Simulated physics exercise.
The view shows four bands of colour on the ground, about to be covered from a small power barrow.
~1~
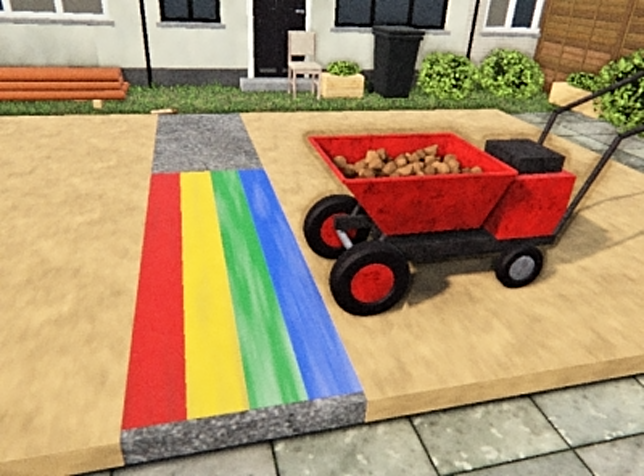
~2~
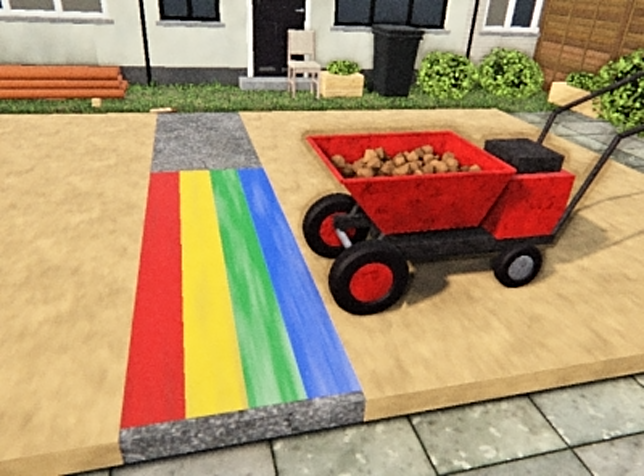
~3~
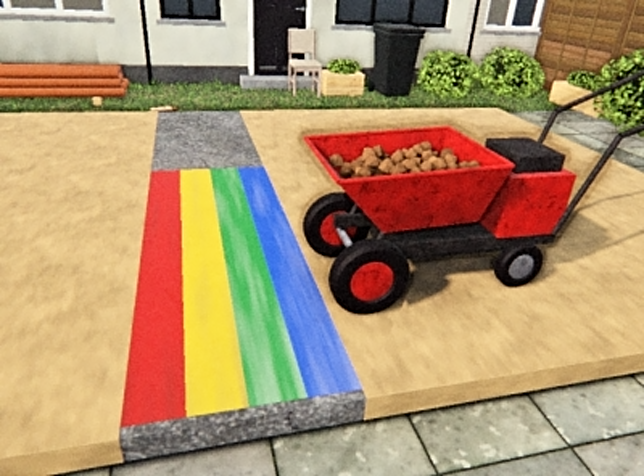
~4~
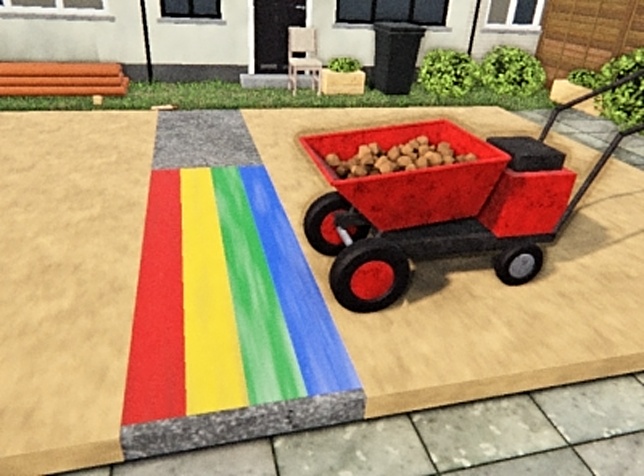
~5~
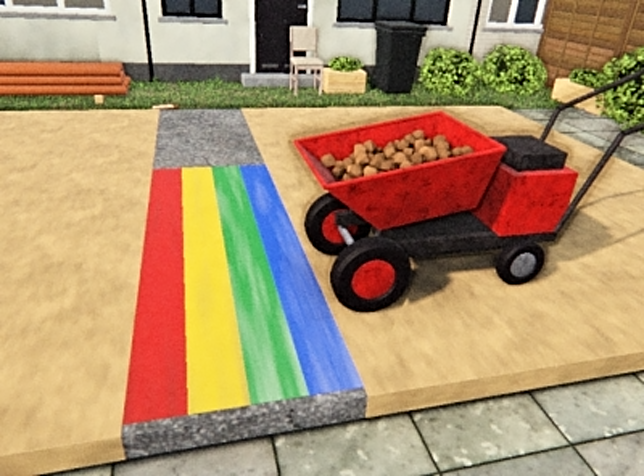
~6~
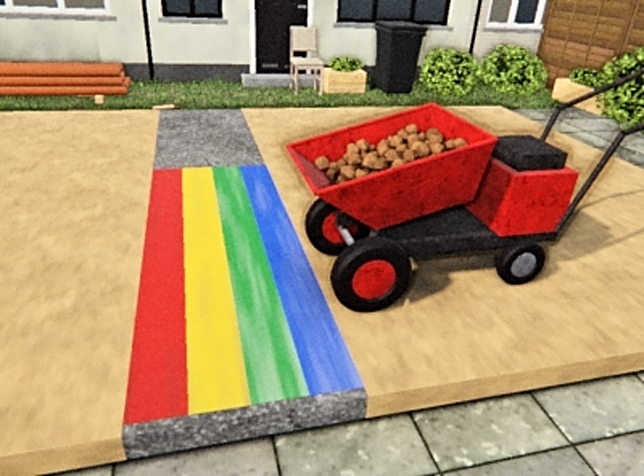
The red skip of a small barrow, loaded with brown clods, sits level beside red, yellow, green and blue bands on the ground. It then tilts gradually, its back end rising and its front lip dipping slightly to the left, while the wheels stay still and the clods remain heaped inside.
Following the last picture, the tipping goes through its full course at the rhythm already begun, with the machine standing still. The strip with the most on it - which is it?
That is the yellow strip.
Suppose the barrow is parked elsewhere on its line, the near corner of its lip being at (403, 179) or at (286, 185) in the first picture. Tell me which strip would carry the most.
At the first place the green strip, at the second the red strip.
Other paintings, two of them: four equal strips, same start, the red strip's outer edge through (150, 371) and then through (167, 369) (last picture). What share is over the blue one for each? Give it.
Roughly 0 per cent first, then 0 per cent.
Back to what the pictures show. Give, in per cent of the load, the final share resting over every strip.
The blue strip gets close to 0, the green strip close to 15, the yellow strip close to 40 and the red strip close to 20.
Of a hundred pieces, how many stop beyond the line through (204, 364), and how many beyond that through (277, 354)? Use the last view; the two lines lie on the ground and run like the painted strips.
40 % and 80 %, in that order.
Just after the last frame, skip tipped steeply; every one in the skip.
A moment on, skip tipped right over; the larger part in the skip; about a tenth over the green strip; roughly a quarter over the yellow strip; just a few falling.
Further on, skip tipped right over; roughly a quarter in the skip; about a tenth over the green strip; roughly a third over the yellow strip; roughly a quarter over the red strip; about a tenth off the paint.
When it is over, skip tipped right over; roughly a quarter in the skip; not one over the blue strip; about a tenth over the green strip; roughly a third over the yellow strip; roughly a quarter over the red strip; about a tenth off the paint.
